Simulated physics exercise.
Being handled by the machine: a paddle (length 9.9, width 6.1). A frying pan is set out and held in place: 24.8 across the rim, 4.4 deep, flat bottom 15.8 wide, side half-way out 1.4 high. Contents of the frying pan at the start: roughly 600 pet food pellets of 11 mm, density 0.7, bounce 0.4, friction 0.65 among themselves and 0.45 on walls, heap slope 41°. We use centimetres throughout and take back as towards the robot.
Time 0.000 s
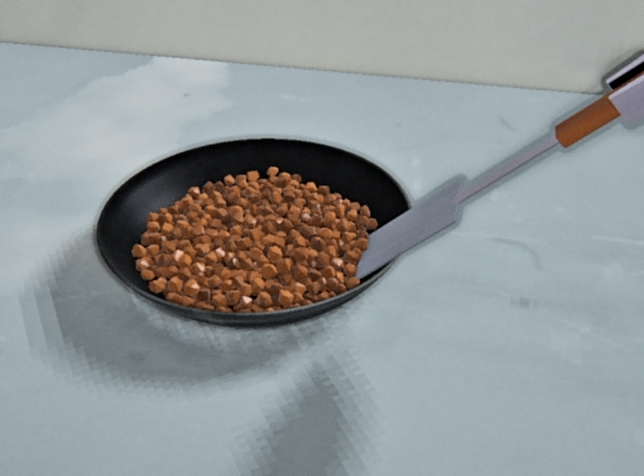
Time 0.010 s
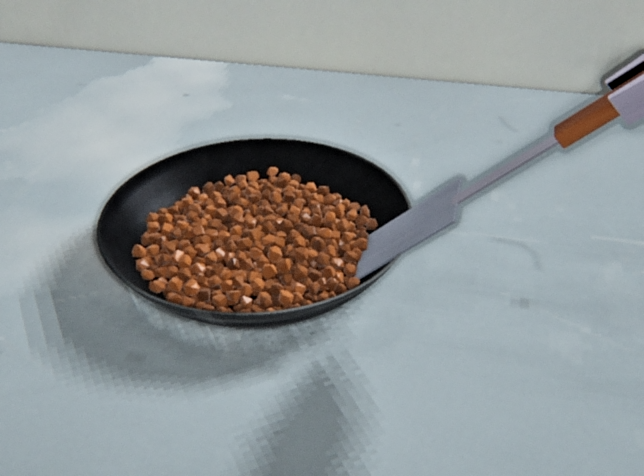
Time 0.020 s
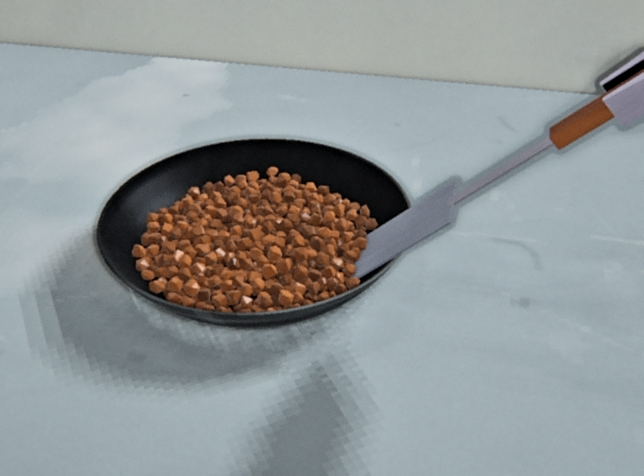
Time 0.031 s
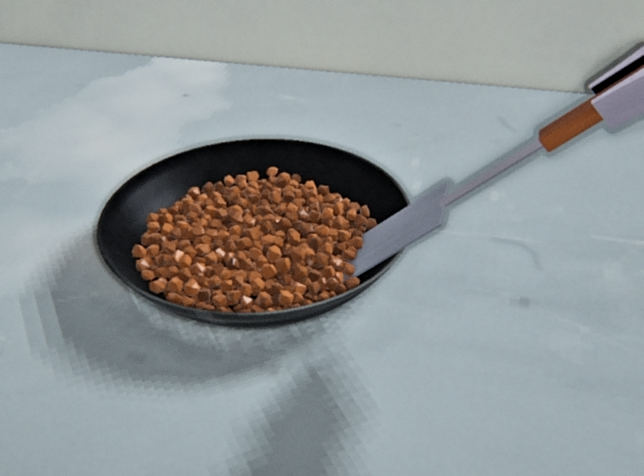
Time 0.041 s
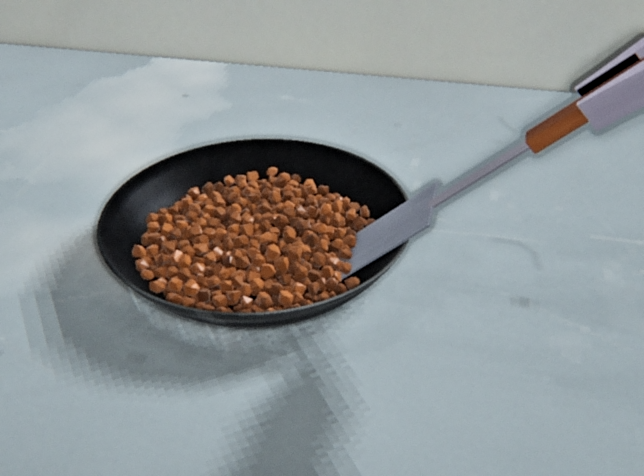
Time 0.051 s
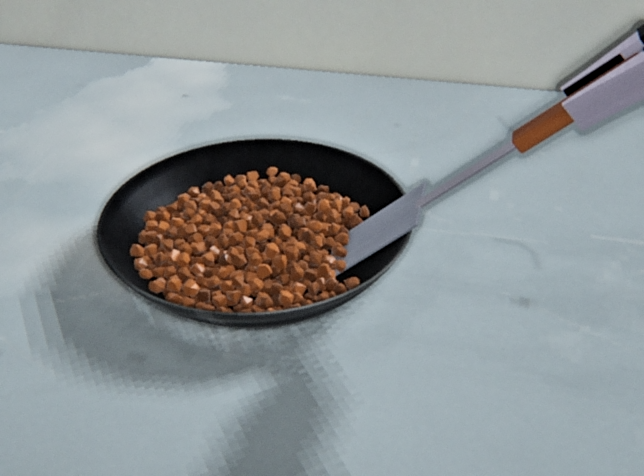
A machine's flat gray paddle rested at the right edge of a black frying pan full of brown pellets, then slid slowly left into them, nudging the nearest ones while the pan stayed still.
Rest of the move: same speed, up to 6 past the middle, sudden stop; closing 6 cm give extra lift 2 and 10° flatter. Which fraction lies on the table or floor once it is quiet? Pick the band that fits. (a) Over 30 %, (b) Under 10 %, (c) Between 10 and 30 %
Under 10 % (b).
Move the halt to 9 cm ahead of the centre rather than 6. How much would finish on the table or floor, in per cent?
That would be something like 25 in a hundred.
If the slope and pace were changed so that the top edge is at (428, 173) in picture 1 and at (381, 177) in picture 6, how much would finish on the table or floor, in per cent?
15 per cent.
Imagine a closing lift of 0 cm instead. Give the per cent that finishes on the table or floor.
Result: Approx. 5 %.
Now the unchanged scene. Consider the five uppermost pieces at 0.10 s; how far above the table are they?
They are some 5 cm up.
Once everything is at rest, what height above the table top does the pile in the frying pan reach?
Some 6.5 cm.
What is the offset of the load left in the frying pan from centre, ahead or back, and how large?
Ahead of centre, near 4.0 centimetres.
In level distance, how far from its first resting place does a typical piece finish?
Distance: Around 3 cm.
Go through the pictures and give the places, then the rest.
In the first picture, paddle top edge at (459, 199), sloping 43°; upper third of the load around (259, 232), from x 140 to 370, top at y 170; 602 in the frying pan.
In the second picture, paddle top edge at (458, 199), sloping 43°; upper third of the load around (259, 232), from x 140 to 370, top at y 170.
In the third picture, paddle top edge at (454, 200), sloping 43°; upper third of the load around (260, 231), from x 140 to 370, top at y 170.
In the fourth picture, paddle top edge at (445, 202), sloping 43°; upper third of the load around (262, 230), from x 140 to 370, top at y 170.
In the fifth picture, paddle top edge at (434, 203), sloping 43°; upper third of the load around (261, 230), from x 140 to 370, top at y 170.
In the sixth picture, paddle top edge at (422, 203), sloping 43°; upper third of the load around (257, 228), from x 135 to 370, top at y 170; 602 in the frying pan.
By 0.10 s, sloping 43°, highest piece 5 above the table; 602 in the frying pan.
By 0.14 s, sloping 39°, highest piece 6 above the table; 602 in the frying pan.
By 0.37 s, sloping 33°, highest piece 7 above the table; 578 in the frying pan, 19 on the table or floor, 5 on the blade or in flight.
By 1.42 s, sloping 33°, highest piece 7 above the table; 578 in the frying pan, 24 on the table or floor.
Final count, 578 in the frying pan, 24 on the table or floor. That is 4 % on the table or floor.
